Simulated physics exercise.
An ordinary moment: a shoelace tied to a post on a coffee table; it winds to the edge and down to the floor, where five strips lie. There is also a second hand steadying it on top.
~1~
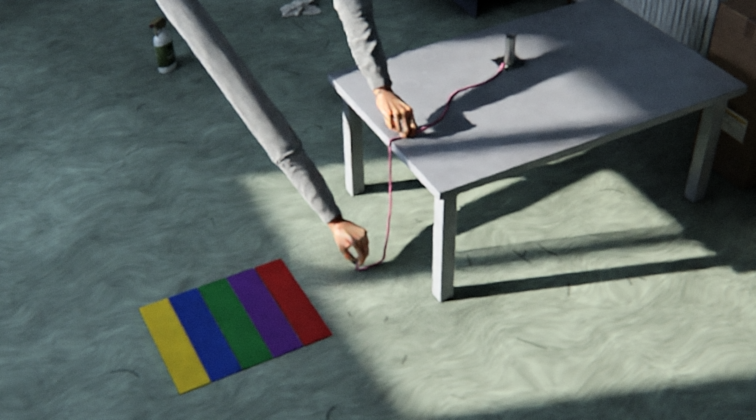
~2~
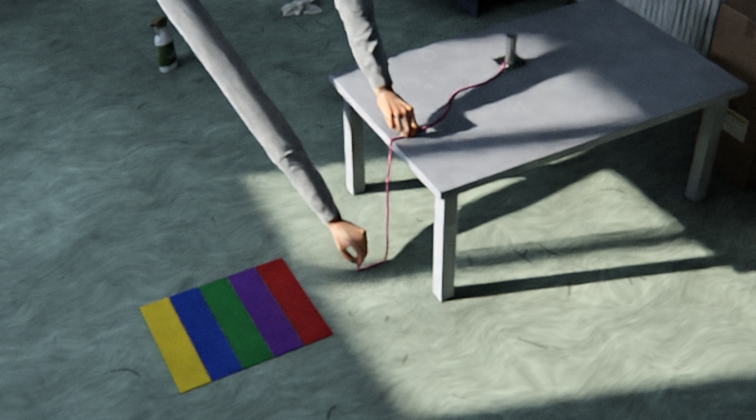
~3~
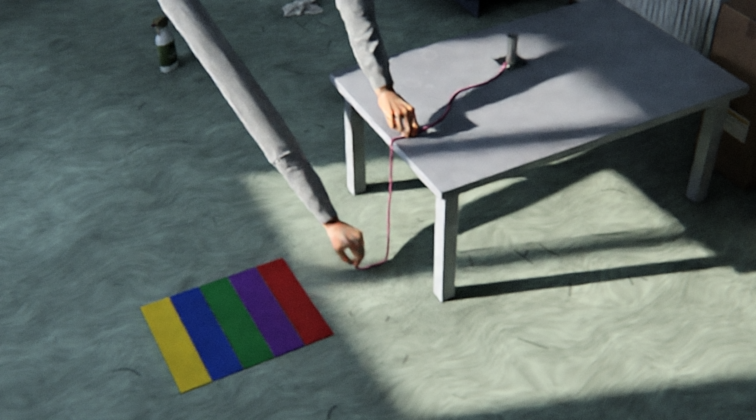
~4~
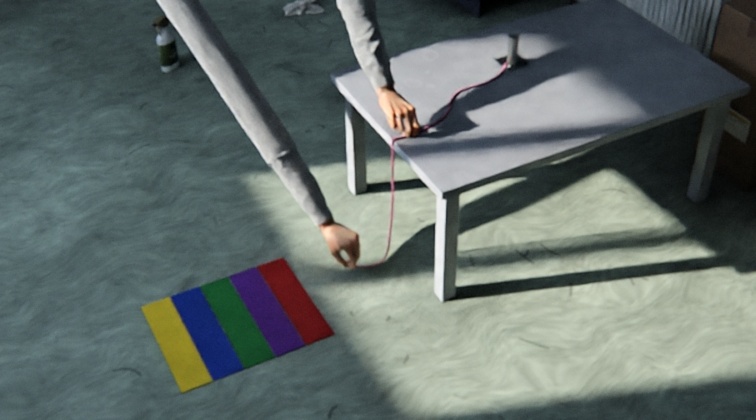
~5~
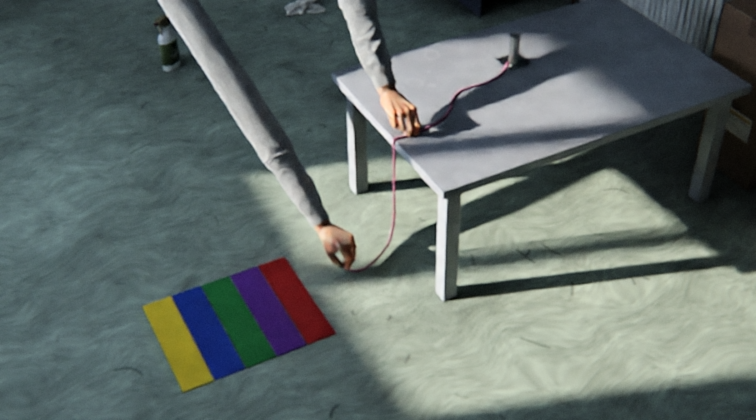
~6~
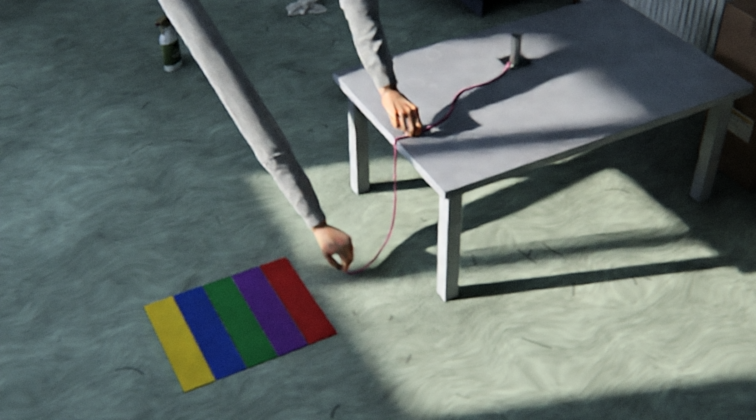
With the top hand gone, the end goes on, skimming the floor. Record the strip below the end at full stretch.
Below the end: Purple.
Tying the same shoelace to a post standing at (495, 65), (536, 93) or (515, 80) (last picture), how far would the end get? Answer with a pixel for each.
Around (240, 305), then (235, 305), then (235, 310).
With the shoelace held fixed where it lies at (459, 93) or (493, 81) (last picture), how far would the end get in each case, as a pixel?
Roughly (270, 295), then roughly (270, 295).
Soon after, end near (307, 281); over red.
After that, end near (281, 291); over red.
At the stop, end near (265, 296); over purple. It gets as far as the purple strip.
